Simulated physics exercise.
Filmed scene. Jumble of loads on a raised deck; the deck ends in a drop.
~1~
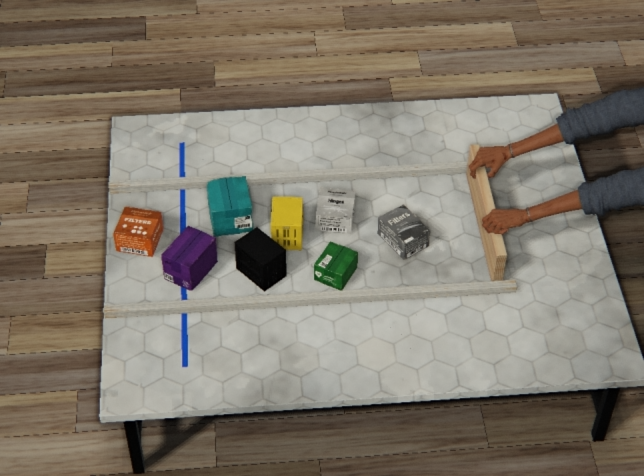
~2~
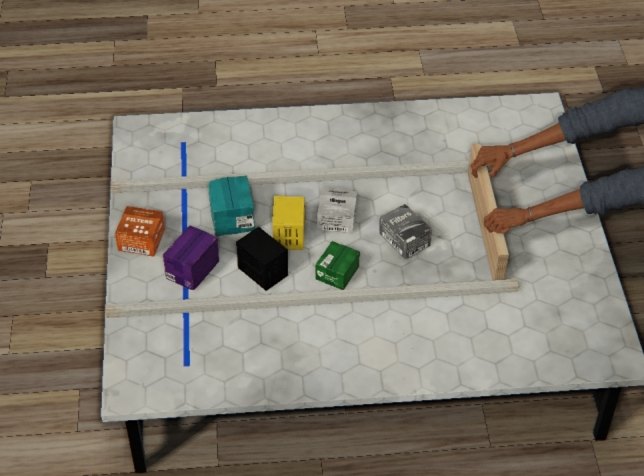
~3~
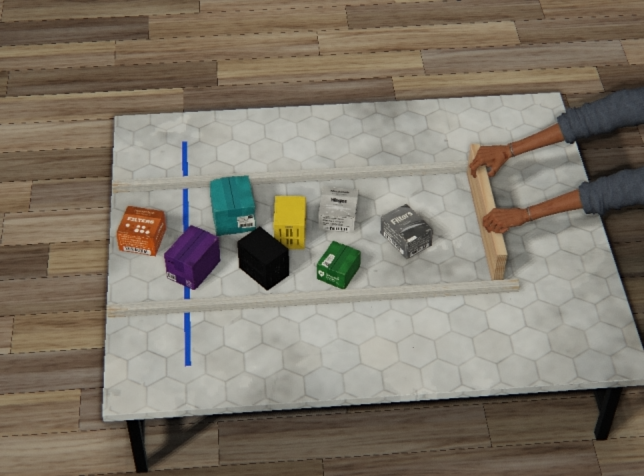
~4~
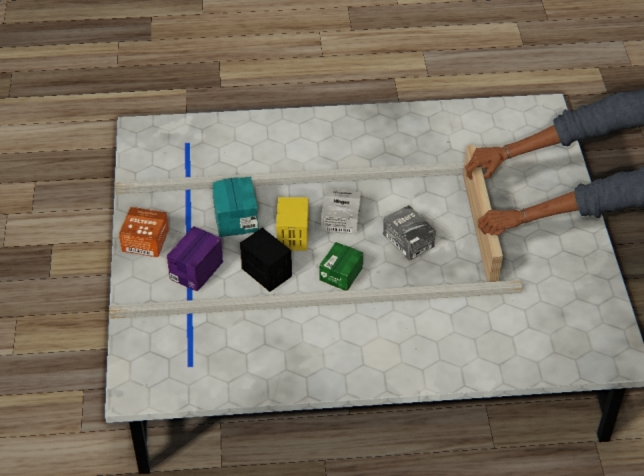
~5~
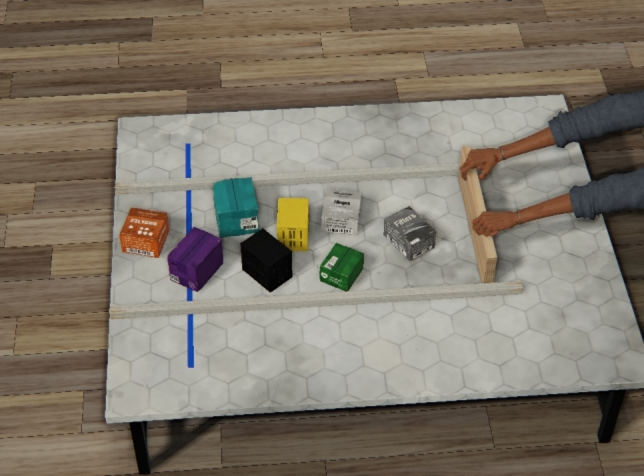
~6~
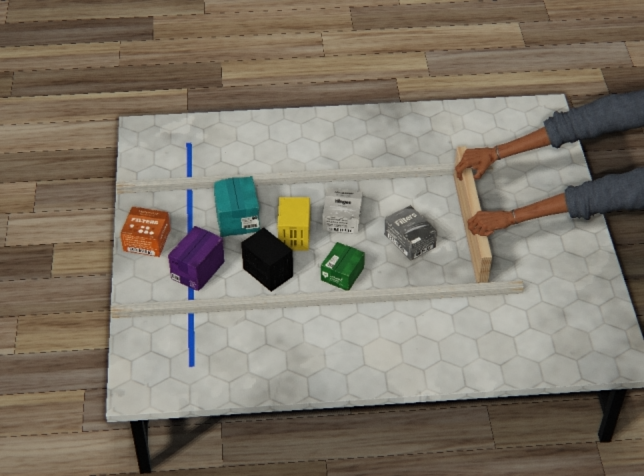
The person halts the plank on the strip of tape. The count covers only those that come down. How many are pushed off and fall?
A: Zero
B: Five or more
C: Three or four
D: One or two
D.
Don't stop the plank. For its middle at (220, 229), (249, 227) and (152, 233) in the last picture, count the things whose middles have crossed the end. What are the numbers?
In order, that gives 0, then 0, then 5.
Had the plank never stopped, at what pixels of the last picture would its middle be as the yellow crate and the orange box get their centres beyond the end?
Around (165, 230) first and around (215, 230) second.
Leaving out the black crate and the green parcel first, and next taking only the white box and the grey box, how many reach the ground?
That makes 1 fallen, then 0 fallen in the other try.
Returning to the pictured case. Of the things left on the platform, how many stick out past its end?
1, I think.
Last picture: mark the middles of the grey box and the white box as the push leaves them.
First (174, 243), then (165, 210).
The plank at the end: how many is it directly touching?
That number would be 3.
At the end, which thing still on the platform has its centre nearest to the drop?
Turquoise parcel.
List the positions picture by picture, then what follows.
Orange box (139, 232); purple box (190, 258); turquoise parcel (230, 206); plank (485, 213); tape (183, 245), in the first picture.
Purple box (192, 258); black crate (262, 259), in the second picture.
Turquoise parcel (233, 205); white box (338, 210), in the third picture.
Orange box (144, 232); yellow crate (293, 224), in the fourth picture.
Purple box (196, 259); grey box (410, 233), in the fifth picture.
Orange box (146, 232); purple box (197, 258); turquoise parcel (237, 206); plank (472, 215); tape (190, 245), in the sixth picture.
Early on, none off yet; orange box at rest near (146, 232); purple box at rest near (197, 258); turquoise parcel at rest near (237, 206).
A while later, none off yet; orange box at rest near (146, 232); purple box travelled a little near (187, 257); turquoise parcel travelled about its own width near (204, 204).
Finally, the number that fall off is one or two; lost, purple box and orange box.
